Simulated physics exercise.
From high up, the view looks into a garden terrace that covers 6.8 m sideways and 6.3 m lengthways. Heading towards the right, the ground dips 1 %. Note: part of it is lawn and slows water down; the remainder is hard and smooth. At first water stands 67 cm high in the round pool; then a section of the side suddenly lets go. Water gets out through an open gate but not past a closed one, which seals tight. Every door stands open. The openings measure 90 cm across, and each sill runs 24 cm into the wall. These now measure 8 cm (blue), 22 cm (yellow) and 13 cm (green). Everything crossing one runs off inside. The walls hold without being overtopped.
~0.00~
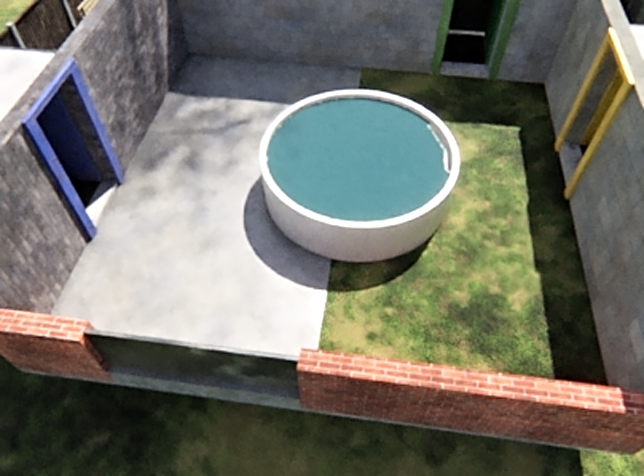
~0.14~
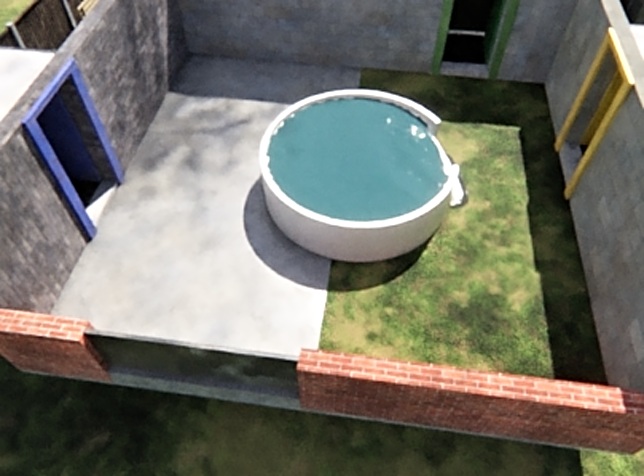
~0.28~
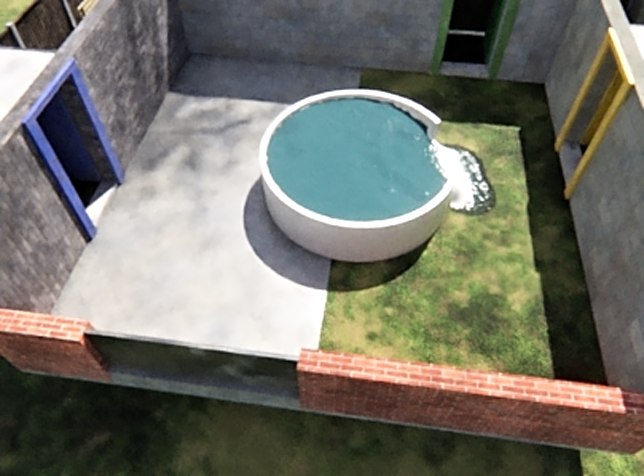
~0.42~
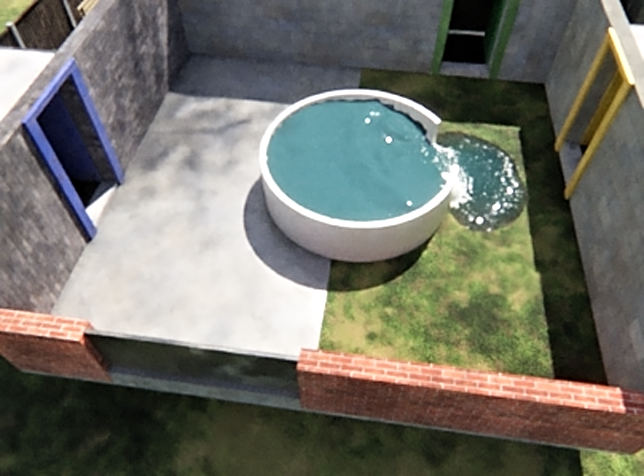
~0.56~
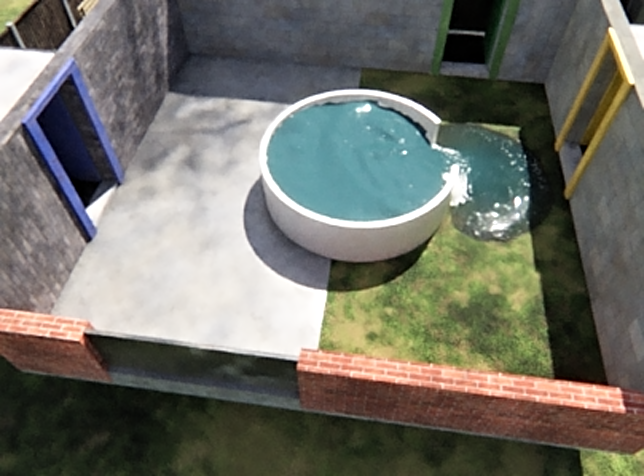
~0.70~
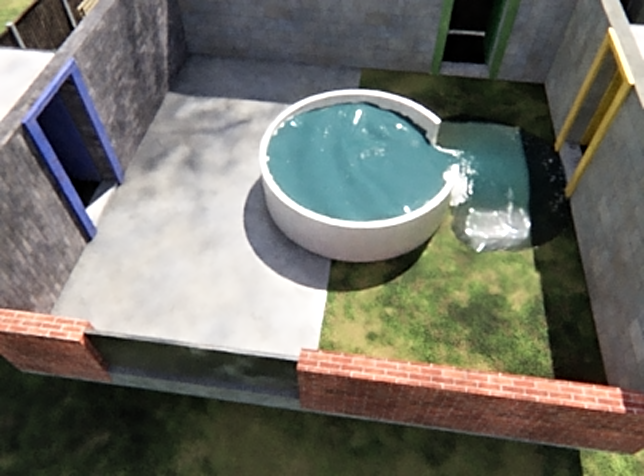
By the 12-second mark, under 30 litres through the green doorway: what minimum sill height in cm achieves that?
A height of about 13 cm achieves it.
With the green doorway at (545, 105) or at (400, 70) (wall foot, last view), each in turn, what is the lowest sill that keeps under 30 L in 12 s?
Roughly 22 and 7.0 cm.
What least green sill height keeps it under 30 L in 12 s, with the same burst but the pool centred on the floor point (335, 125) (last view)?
22 cm, give or take.
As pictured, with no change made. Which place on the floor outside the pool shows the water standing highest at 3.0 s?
About (540, 94).
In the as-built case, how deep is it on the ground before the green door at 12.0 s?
10.5 cm.
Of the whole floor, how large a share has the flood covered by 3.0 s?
Around 30 per cent of the floor.
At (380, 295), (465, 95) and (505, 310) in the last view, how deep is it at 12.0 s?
Roughly 8, then 10, then 10 cm.
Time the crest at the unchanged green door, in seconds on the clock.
Around 3.2 s, give or take.
After 1.4 s water covers 20 % of the floor, deepest (36 cm) near (452, 184); it has not reached the green door.
After 3.0 s water covers 30 % of the floor, deepest (33 cm) near (540, 94); 17 cm at the green door, 1 litre in over its 13 cm sill.
After 12.0 s water covers 100 % of the floor, deepest (13 cm) near (560, 195); 11 cm at the green door, 27 litres in over its 13 cm sill.
At the green door as built, the water arrived by 2.3 s and peaked near 18 cm at 3.2 s.
With a sill of 11 cm, 56 litres would have come in within the 12 s; with 14.5 cm, 14 litres. So under 30 litres takes about 13 cm.
